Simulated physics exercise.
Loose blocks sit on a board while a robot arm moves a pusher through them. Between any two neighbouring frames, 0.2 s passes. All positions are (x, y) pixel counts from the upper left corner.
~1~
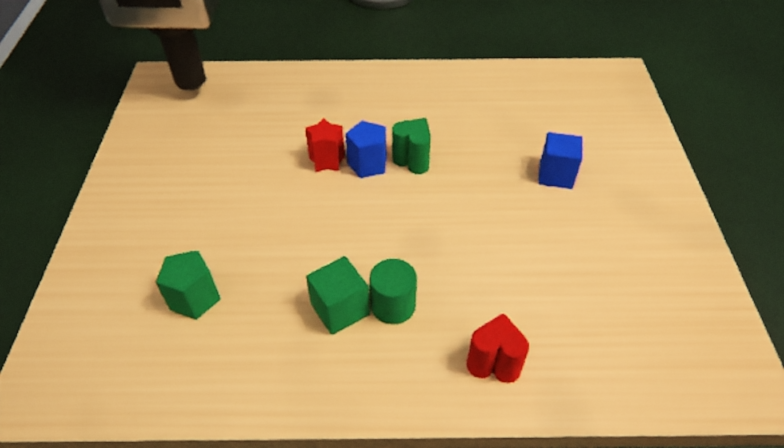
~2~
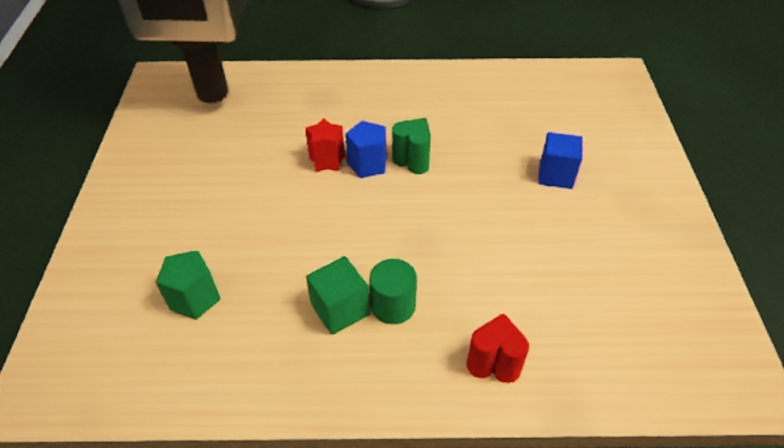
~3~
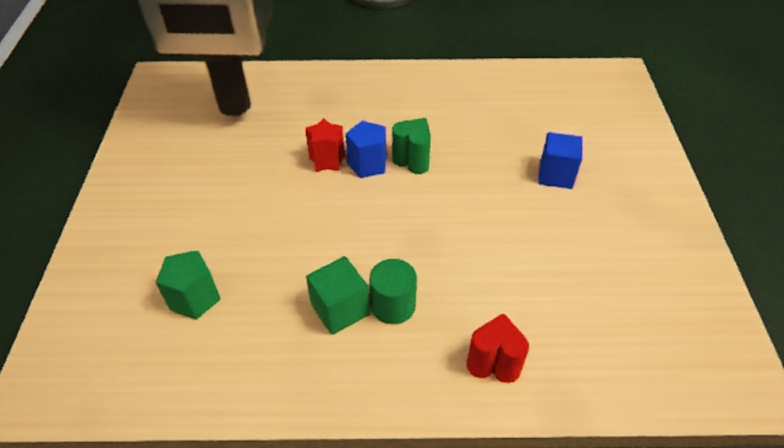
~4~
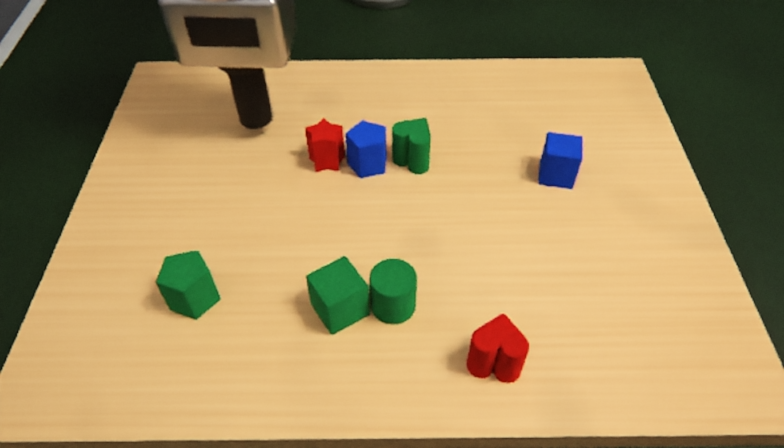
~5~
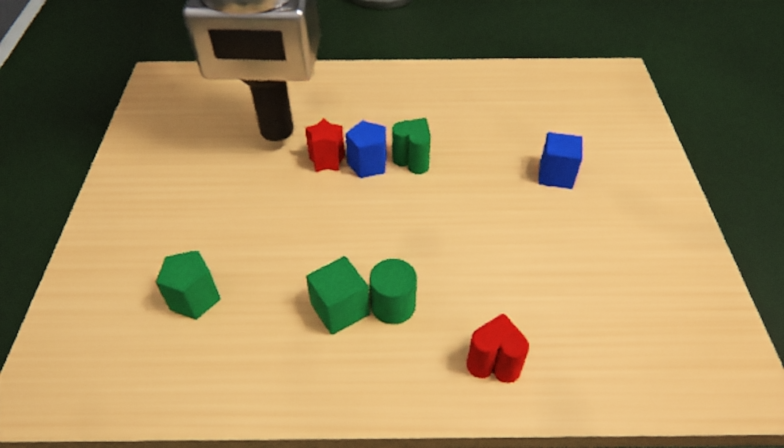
A robot arm moves its dark pusher right and nearer toward a still red star.
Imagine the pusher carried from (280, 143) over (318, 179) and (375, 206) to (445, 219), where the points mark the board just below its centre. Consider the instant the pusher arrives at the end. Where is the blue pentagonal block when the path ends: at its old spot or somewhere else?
By then it is displaced.
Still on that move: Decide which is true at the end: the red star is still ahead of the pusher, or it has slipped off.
Slipped clear.
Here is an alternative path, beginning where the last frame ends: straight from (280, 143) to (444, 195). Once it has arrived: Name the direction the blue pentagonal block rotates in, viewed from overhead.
It spins against the clock.
The first path, step by step. One third of the way, pusher (316, 167); red star (350, 140), turned 45° anticlockwise; blue pentagonal block (383, 131), turned 20° anticlockwise; green heart (420, 128), turned 15° clockwise.
Two thirds of the way, pusher (375, 194); red star (385, 153); blue pentagonal block (392, 127), turned 50° anticlockwise; green heart (424, 123), turned 45° clockwise.
At the end, pusher (447, 207); red star (386, 155), turned 145° anticlockwise; blue pentagonal block (392, 127), turned 50° anticlockwise; green heart (424, 124), turned 45° clockwise.
